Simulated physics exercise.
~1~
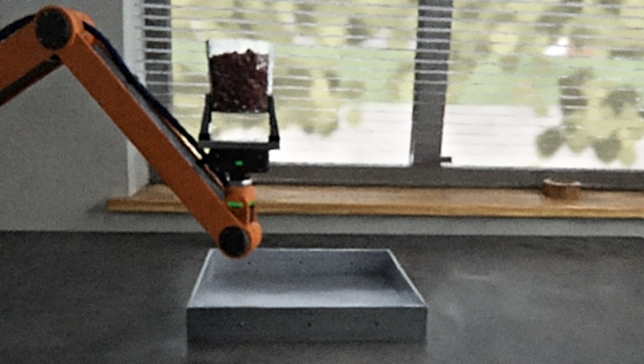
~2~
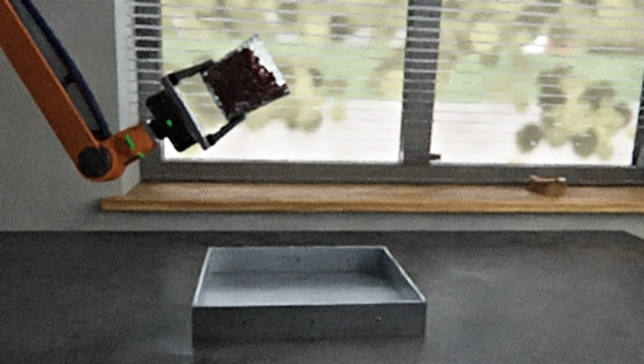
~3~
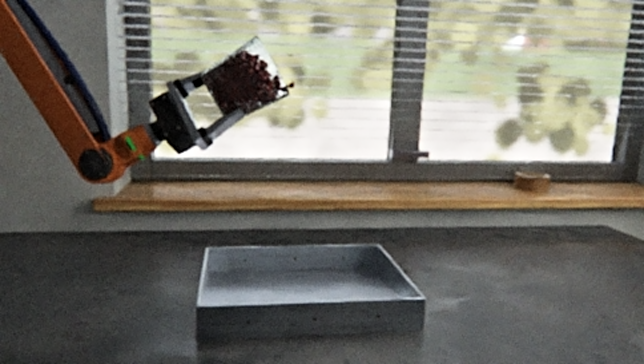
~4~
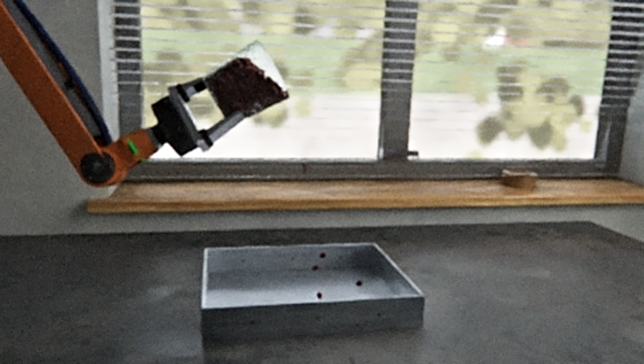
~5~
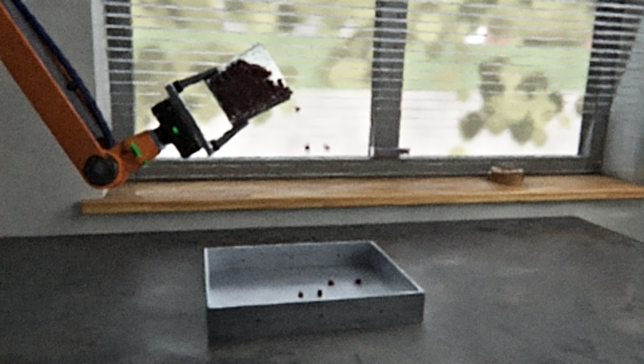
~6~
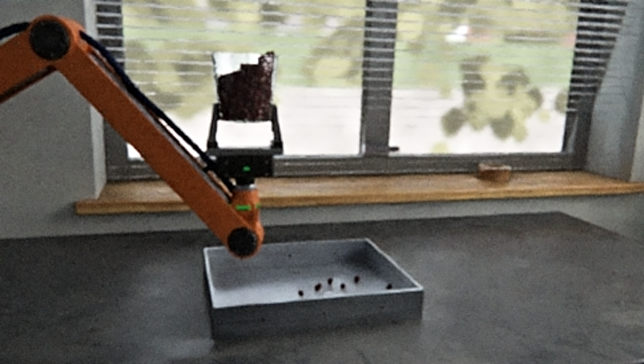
On a dark table by a window, an orange robot arm tips a clear tumbler of dark beans, spilling a few into a grey tray, then rights it.
